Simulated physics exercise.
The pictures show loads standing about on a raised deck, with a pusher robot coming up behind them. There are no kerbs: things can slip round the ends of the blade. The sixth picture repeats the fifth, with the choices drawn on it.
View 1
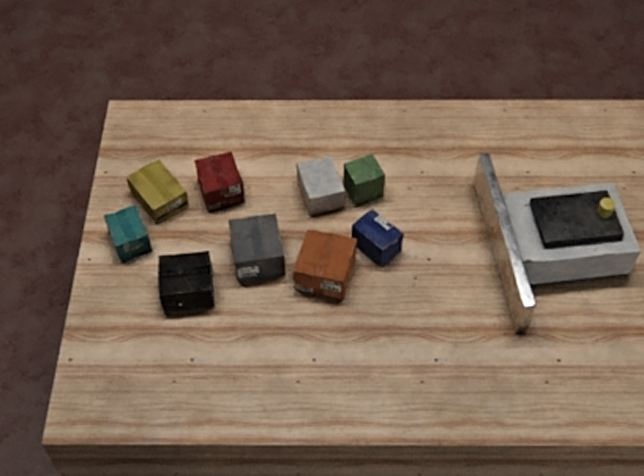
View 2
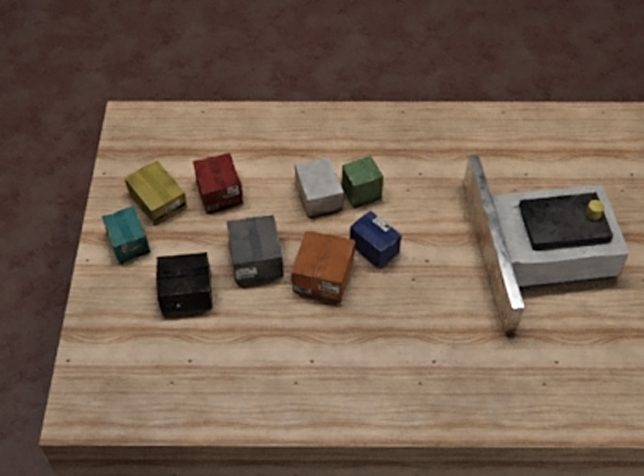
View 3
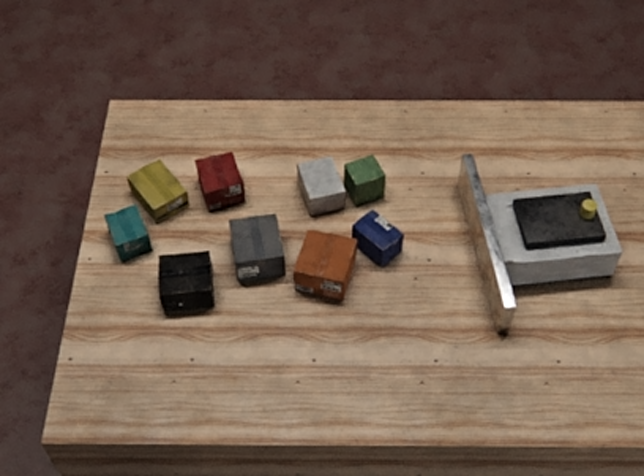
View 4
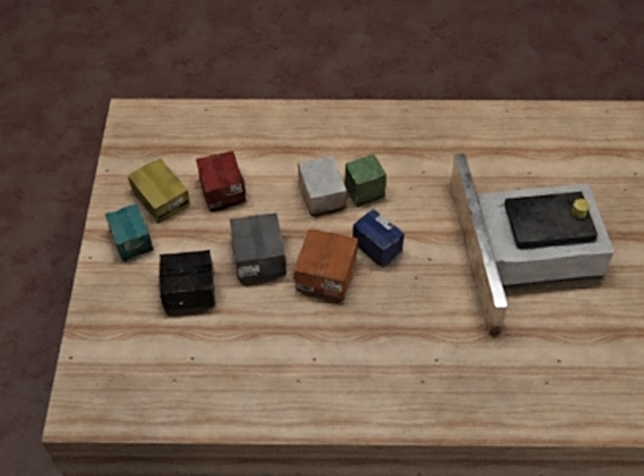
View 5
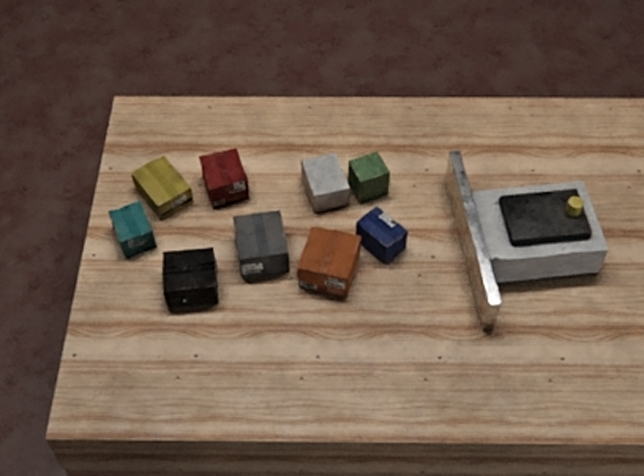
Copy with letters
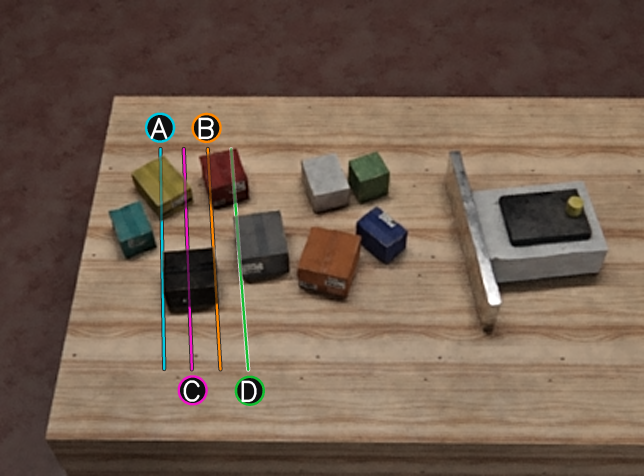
White and black machine with a wide front blade creeping left across a wooden platform toward nine scattered, motionless coloured boxes.
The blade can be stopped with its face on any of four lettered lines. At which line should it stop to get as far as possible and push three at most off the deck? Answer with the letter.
Line A.
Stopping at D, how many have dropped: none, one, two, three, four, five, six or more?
The count is none.
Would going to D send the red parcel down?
By then, no.
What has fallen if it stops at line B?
The yellow parcel.
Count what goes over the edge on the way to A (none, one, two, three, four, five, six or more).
By then, three.
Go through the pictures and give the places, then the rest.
In the first picture, green crate (364, 180); yellow parcel (158, 191); robot (570, 218).
In the second picture, robot (559, 220); orange parcel (323, 266).
In the third picture, robot (553, 219); turquoise parcel (128, 232).
In the fourth picture, robot (544, 218); black parcel (187, 280).
In the fifth picture, robot (538, 216); green crate (368, 177); yellow parcel (162, 187); blue box (381, 235).
On the copy, A at (162, 250); B at (214, 250); C at (187, 250); D at (239, 250).
On A. First, robot (425, 215); green crate (327, 178); white crate (293, 183).
Then, robot (314, 215); yellow parcel (113, 183); turquoise parcel (128, 230).
Finally, robot (226, 214); red parcel over the edge; yellow parcel over the edge; three fallen.
By contrast, B is within the limit but short; C is within the limit but short; D is within the limit but short.
